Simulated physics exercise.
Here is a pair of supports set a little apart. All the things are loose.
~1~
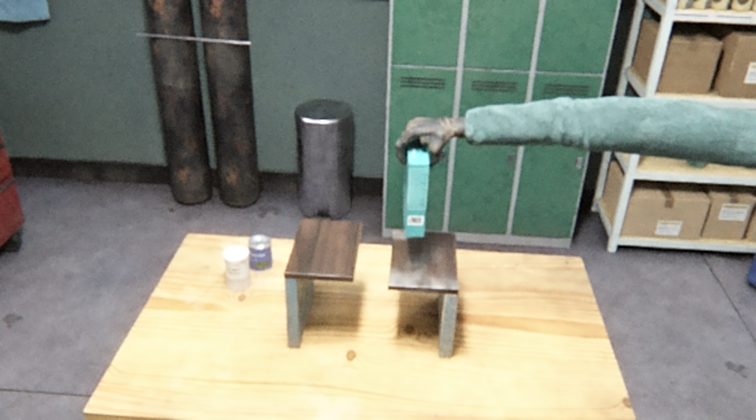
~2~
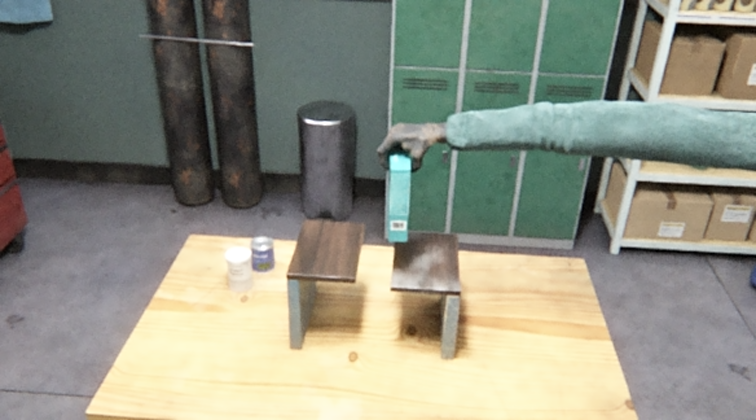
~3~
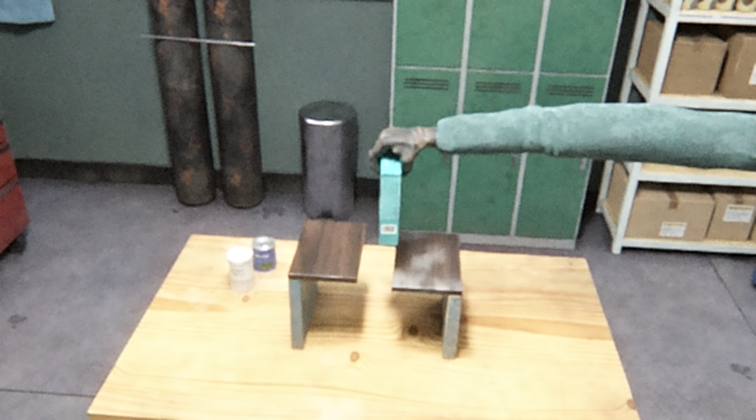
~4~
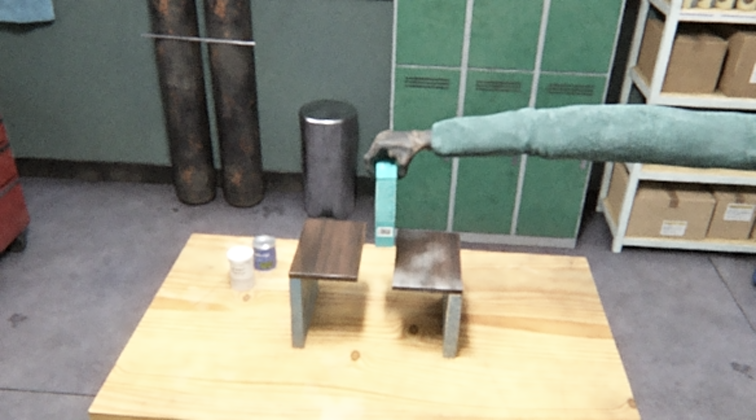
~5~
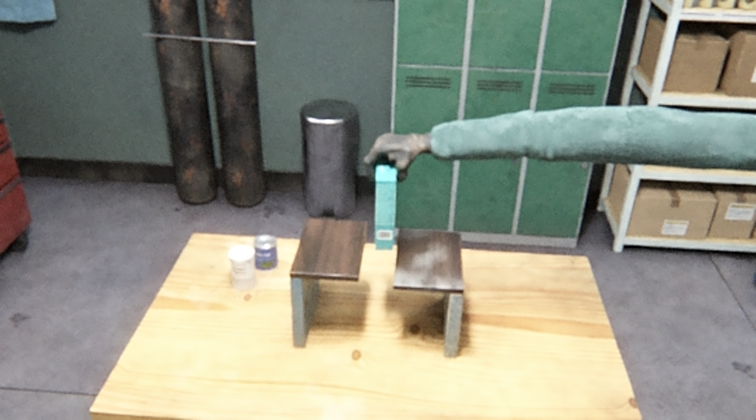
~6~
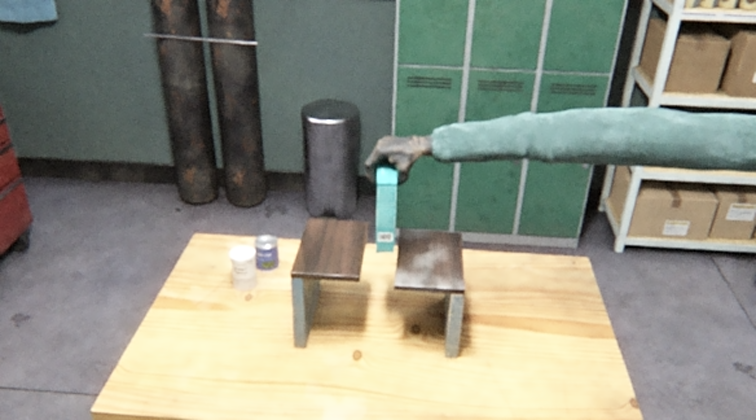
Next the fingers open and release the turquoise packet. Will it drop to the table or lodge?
It goes down the gap.
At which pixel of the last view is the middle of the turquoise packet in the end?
Near (383, 293).
Then, 0.20 s later than the last frame, turquoise packet moved a little near (385, 223).
Then, 0.30 s later than the last frame, turquoise packet moved about its own width near (384, 274).
Then, 0.40 s later than the last frame, turquoise packet moved well along near (383, 284).
Then, 1.00 s later than the last frame, turquoise packet moved well along near (383, 293).
When it is over, moved from the start, turquoise packet; the other 2 as before. End places, in pixels of the last picture, turquoise packet near (383, 293). The packet reaches the table.
